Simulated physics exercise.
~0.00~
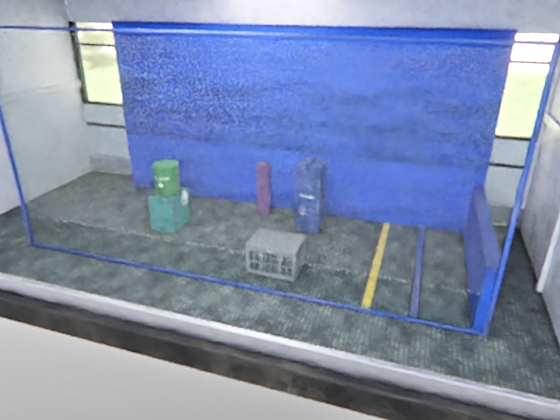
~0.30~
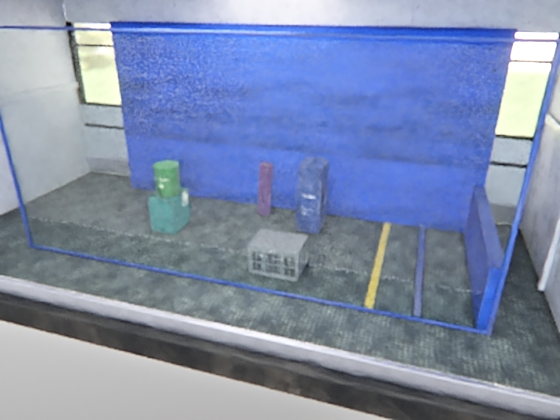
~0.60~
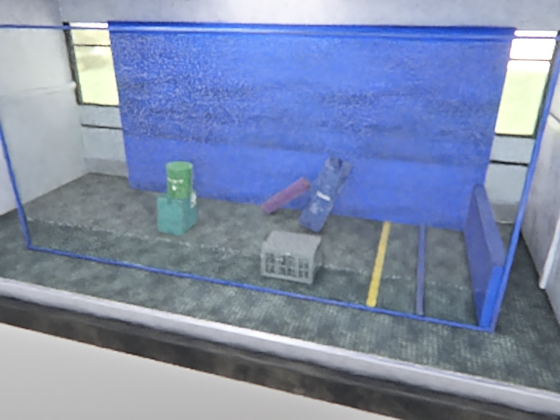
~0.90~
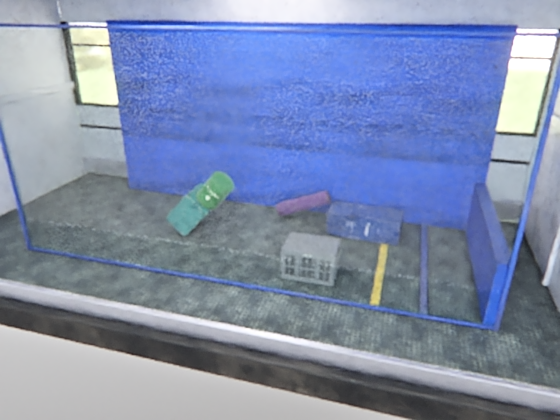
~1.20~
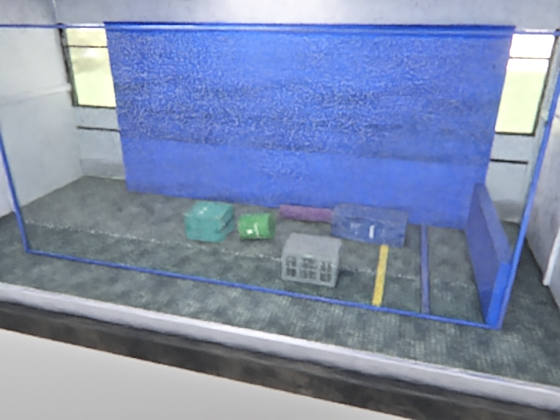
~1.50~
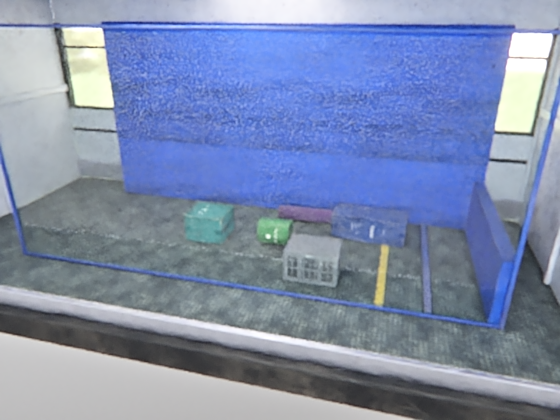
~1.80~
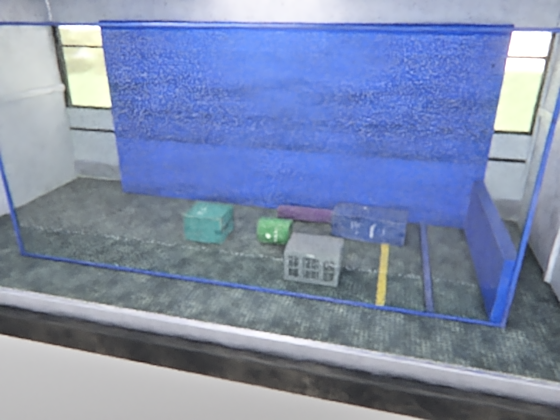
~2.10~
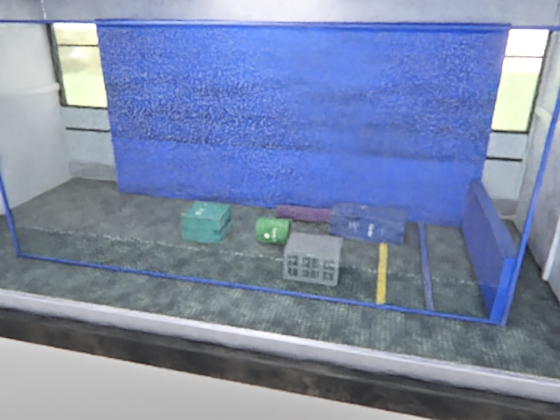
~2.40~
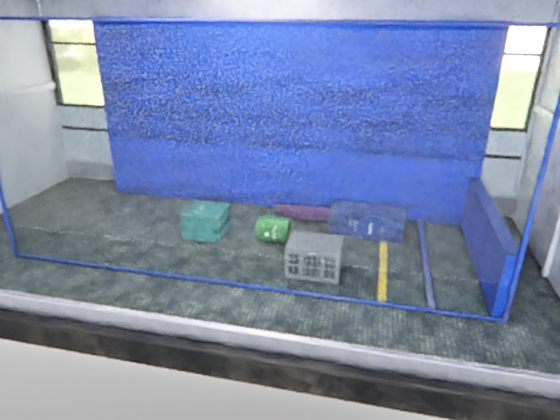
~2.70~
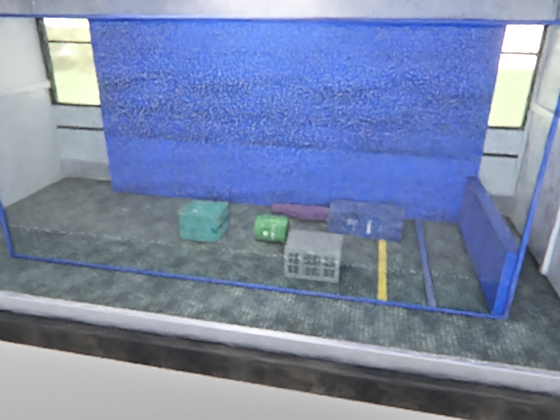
Blue tall box and purple roll toppling right, stacked green bucket and teal pack tumbling after, all settling short of yellow line.
